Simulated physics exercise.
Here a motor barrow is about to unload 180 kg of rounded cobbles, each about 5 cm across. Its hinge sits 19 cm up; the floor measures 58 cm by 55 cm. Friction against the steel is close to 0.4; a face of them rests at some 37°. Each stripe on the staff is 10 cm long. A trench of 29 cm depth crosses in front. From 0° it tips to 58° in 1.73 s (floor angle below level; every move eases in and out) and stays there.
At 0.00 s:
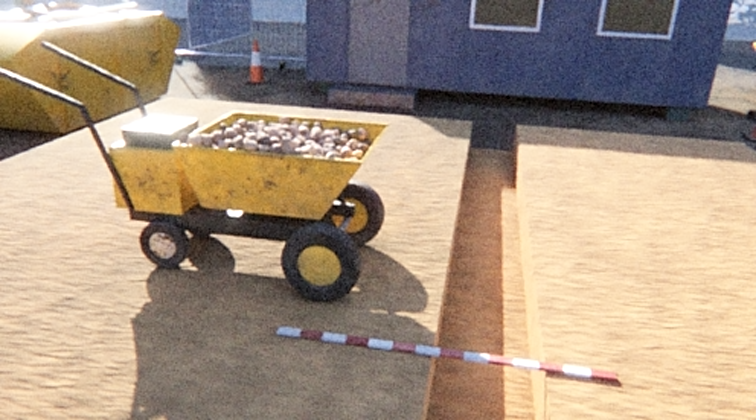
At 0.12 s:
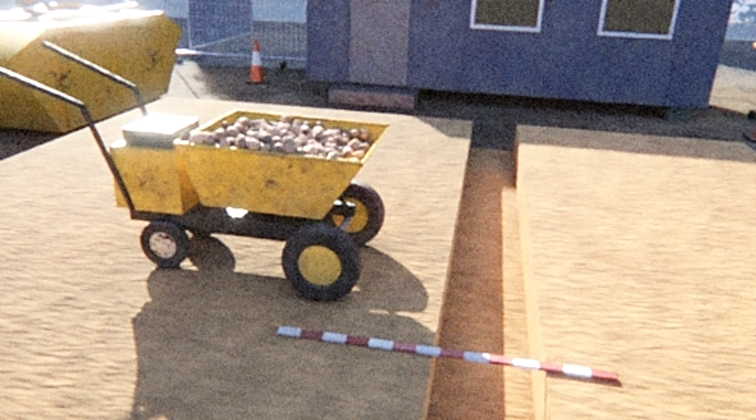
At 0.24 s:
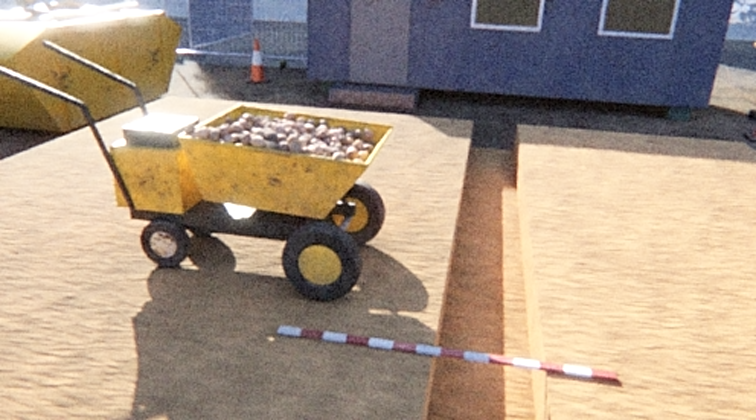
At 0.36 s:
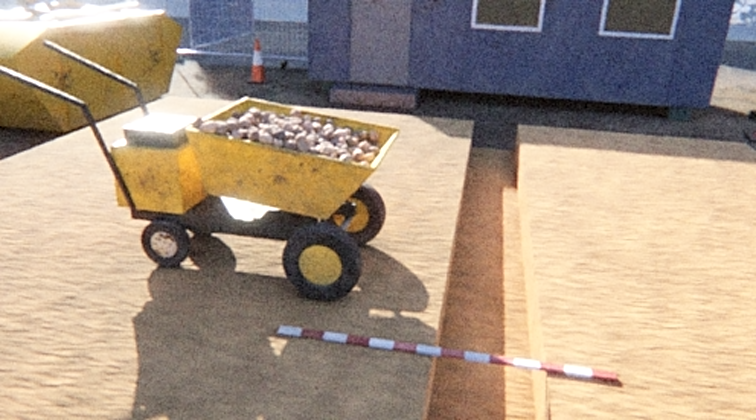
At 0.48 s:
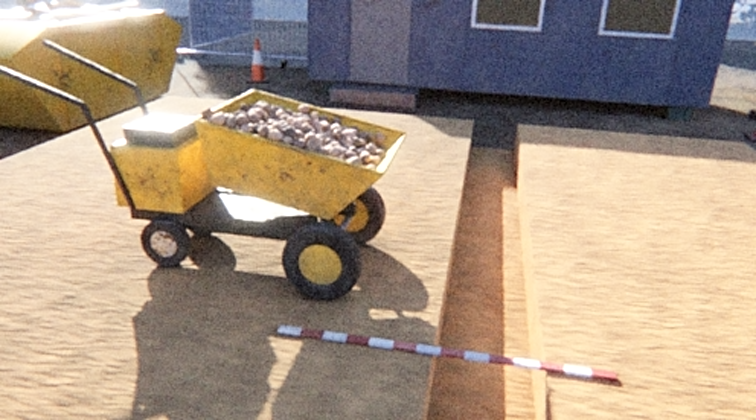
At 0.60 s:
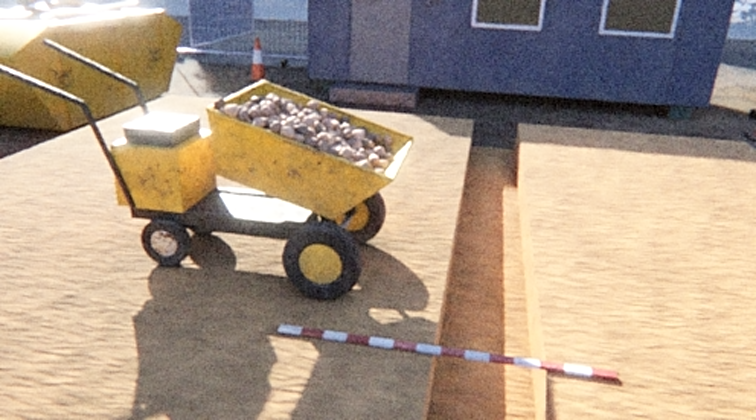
A yellow motor barrow loaded with rounded cobbles stood beside a narrow trench, and its skip slowly tilted forward to the right, the back end lifting while the wheels stayed still.
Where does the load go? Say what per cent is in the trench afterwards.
About 57 per cent.
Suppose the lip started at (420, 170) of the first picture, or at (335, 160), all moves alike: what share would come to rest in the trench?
First some 45, then 45 per cent.
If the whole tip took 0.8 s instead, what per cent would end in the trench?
In that case some 55 per cent.
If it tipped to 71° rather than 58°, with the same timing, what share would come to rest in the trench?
In that case some 100 per cent.
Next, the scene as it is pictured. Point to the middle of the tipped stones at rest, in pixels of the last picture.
Their middle is at about (482, 326).
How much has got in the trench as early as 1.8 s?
Some 20 per cent.
After 1.3 s the floor is at 49°; 99 % in the skip, 1 % short of the trench; the foremost stones are at (437, 211).
After 1.8 s the floor is at 58°; 80 % in the skip, 1 % short of the trench, 19 % in the trench; the foremost stones are at (526, 323).
After 2.2 s the floor is at 58°; 62 % in the skip, 1 % short of the trench, 37 % in the trench; the foremost stones are at (530, 331).
After 4.1 s the floor is at 58°; 42 % in the skip, 57 % in the trench; the foremost stones are at (531, 323).
